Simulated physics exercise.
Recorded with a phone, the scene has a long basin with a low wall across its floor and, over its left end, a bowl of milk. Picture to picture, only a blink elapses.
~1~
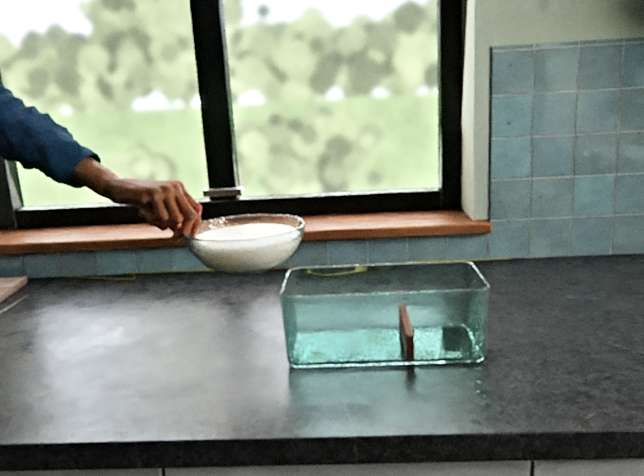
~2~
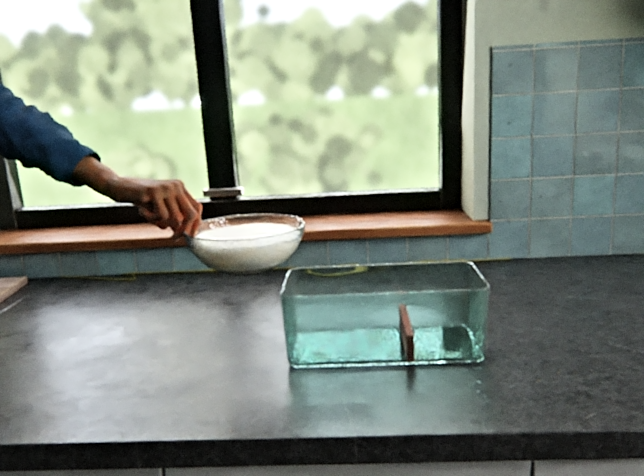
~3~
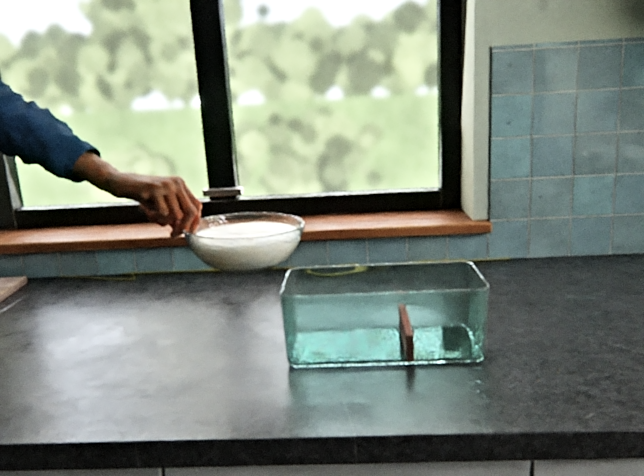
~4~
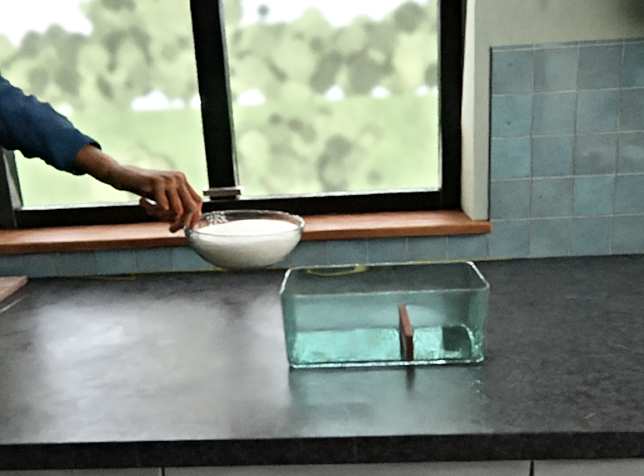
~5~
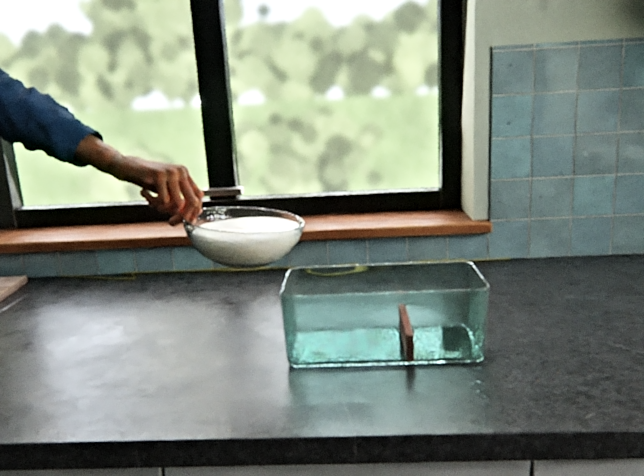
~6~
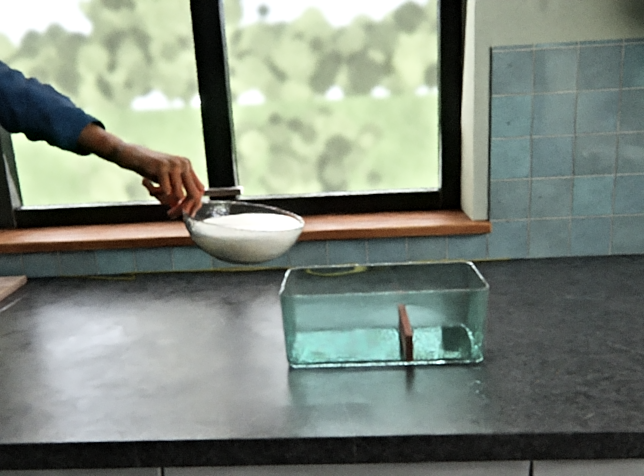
A hand in a blue sleeve, reaching in from the left, holds a clear glass bowl of milk level at first, then slowly tilts it slightly to the right. Below and to the right, a long greenish glass basin with a low reddish-brown wall across its floor rests on a dark countertop. The fixed view faces a black-framed window with blurred greenery outside and blue tiles at right.
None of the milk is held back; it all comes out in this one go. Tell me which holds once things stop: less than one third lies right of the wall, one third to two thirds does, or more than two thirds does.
Less than one third lies right of the wall.
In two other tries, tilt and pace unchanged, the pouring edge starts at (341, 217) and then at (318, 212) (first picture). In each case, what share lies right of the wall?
It comes out at around 65 percent and then around 25 percent.
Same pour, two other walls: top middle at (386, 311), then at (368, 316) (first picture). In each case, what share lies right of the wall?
That'd be about 10 percent for the first and about 65 percent for the other.
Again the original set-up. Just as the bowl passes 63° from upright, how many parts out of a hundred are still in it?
Some 35 per cent has not yet come out.
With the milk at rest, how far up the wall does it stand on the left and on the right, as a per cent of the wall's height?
On the left it's around 70 per cent; on the right, 10 per cent.
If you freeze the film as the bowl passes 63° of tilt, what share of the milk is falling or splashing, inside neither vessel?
Estimated: 40 per cent or thereabouts.
A moment on, the tilt is 63° and 36 per cent is still to pour, 26 is left of the wall and 0 right of it.
Next, the tilt is 99° and 0 per cent is still to pour, 88 is left of the wall and 8 right of it.
Then the tilt is 109° and 0 per cent is still to pour, 89 is left of the wall and 10 right of it.
Later the tilt is 109° and 0 per cent is still to pour, 89 is left of the wall and 10 right of it.
In the end 89 per cent lies left of the wall, 10 right of it and 1 outside.
